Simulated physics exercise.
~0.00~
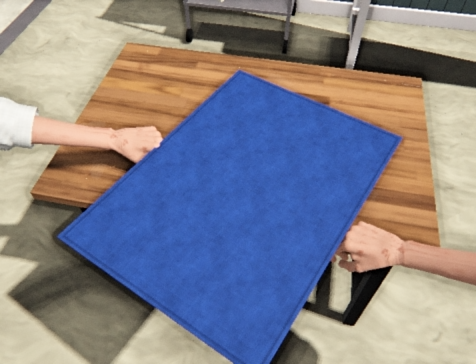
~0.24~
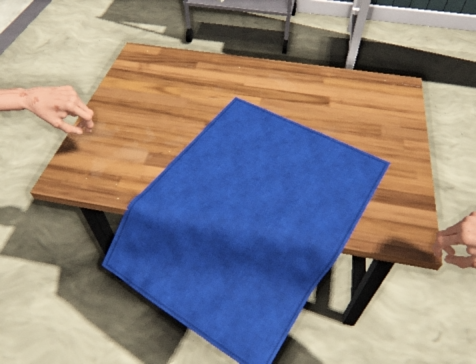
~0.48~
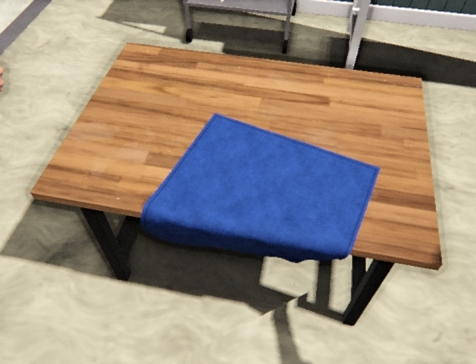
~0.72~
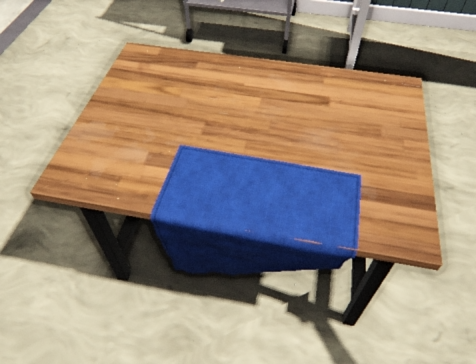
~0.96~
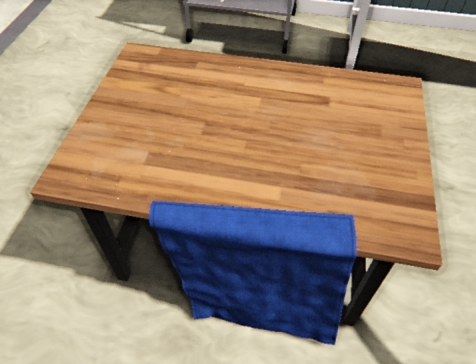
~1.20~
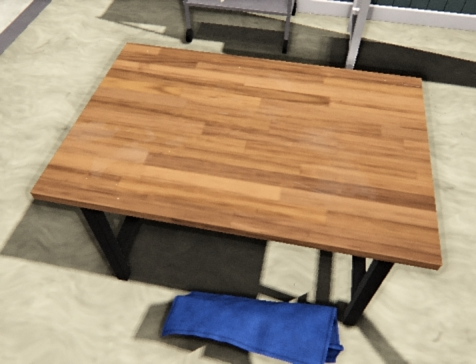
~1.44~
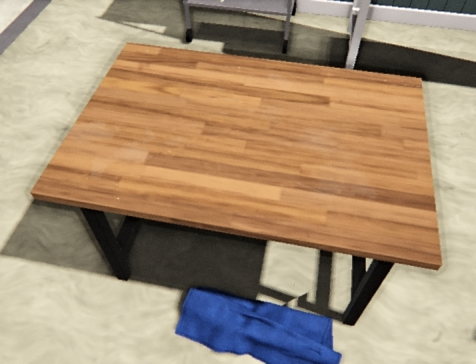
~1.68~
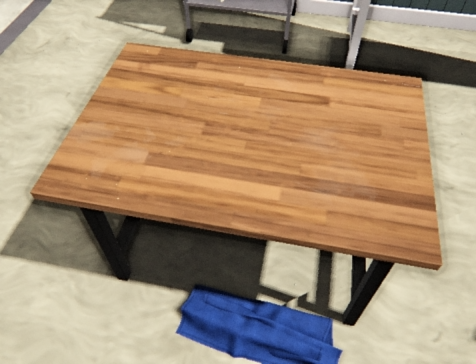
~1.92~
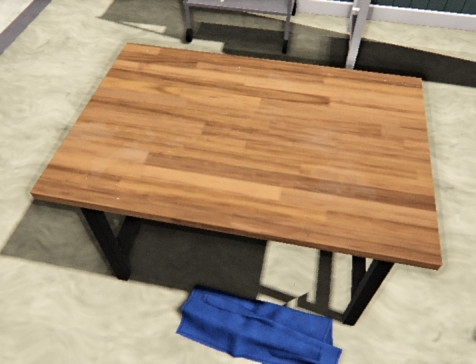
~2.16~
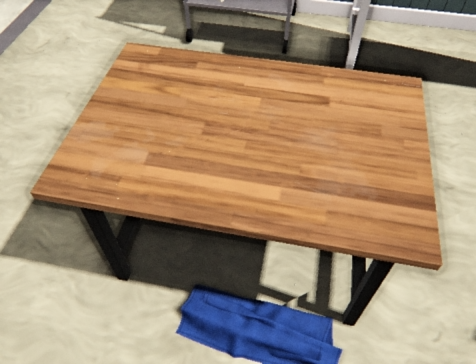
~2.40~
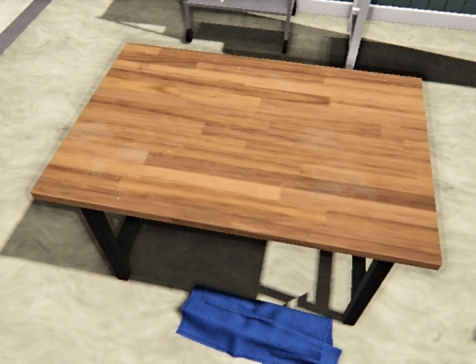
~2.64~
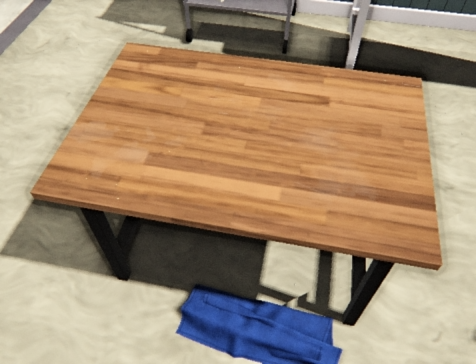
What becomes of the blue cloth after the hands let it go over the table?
It slips over the near edge of the table and drops off completely, ending in a heap on the floor.
